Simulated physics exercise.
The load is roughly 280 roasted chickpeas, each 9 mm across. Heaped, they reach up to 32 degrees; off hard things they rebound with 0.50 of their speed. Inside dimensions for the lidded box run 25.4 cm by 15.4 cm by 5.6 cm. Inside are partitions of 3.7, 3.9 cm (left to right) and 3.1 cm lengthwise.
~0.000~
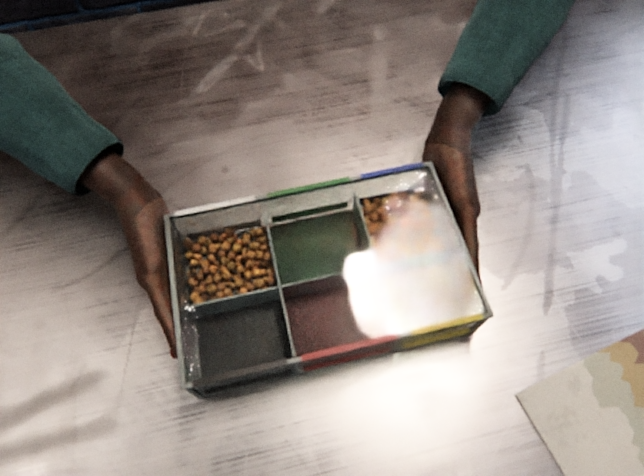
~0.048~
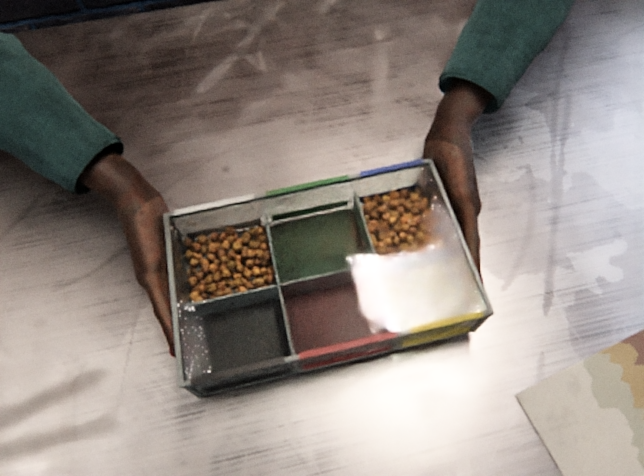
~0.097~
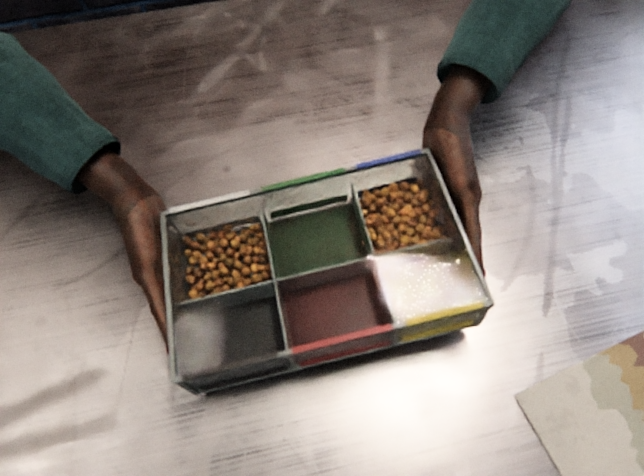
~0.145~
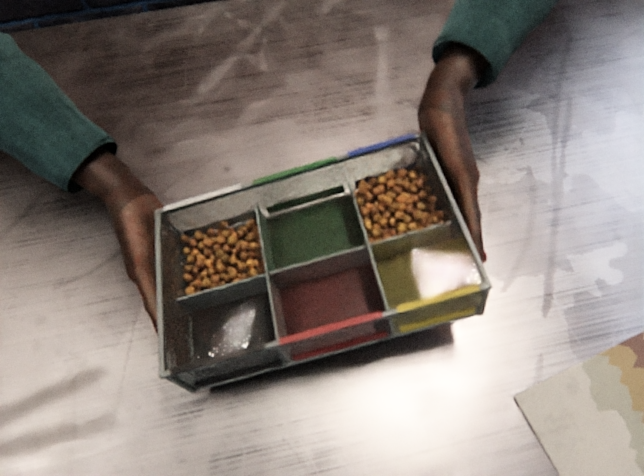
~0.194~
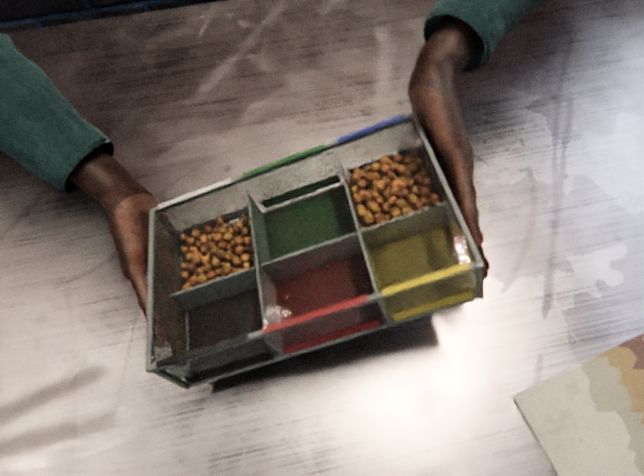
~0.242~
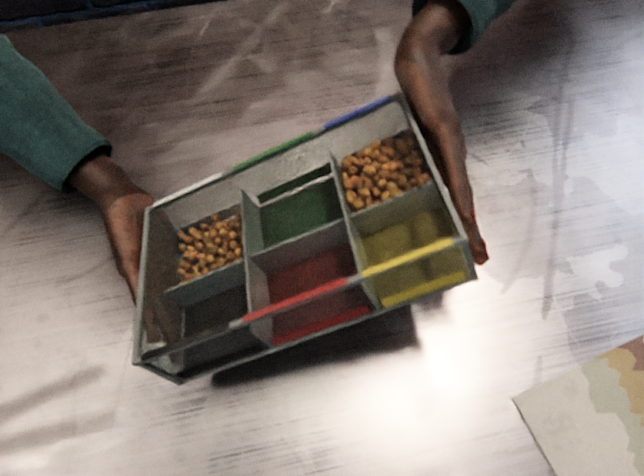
Two hands held a clear-lidded, divided box with chickpeas in two of its back compartments, then raised its right side so it slanted down to the left, while the bright glare slid off the lid.
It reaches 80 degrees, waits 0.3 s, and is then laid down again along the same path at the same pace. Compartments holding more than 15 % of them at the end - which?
Red no, blue yes, green no, yellow no, white yes, black no.
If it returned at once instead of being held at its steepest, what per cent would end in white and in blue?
In per cent: White 45, blue 50.
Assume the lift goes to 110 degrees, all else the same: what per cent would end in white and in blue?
Result - white 50 percent; blue 45 percent.
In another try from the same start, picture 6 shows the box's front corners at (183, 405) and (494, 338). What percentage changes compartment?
Then roughly 40 per cent.
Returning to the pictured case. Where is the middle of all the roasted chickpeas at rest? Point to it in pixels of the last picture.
Roughly (278, 245).
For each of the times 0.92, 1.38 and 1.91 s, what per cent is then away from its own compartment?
In order, some 10, 10 and 10.
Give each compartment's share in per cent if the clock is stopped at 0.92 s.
Red 0 %, blue 50 %, green 5 %, yellow 0 %, white 45 %, black 0 %.
Then, at 0.92 s, tilt 80 degrees; blue 50 %, green 5 %, white 45 %.
After 1.38 s, tilt 42 degrees; blue 50 %, green 5 %, white 50 %.
Then, at 1.91 s, tilt 0 degrees; blue 50 %, green 5 %, white 50 %.
In the end, at 2.5 s, red 0 %, blue 50 %, green 5 %, yellow 0 %, white 50 %, black 0 %.
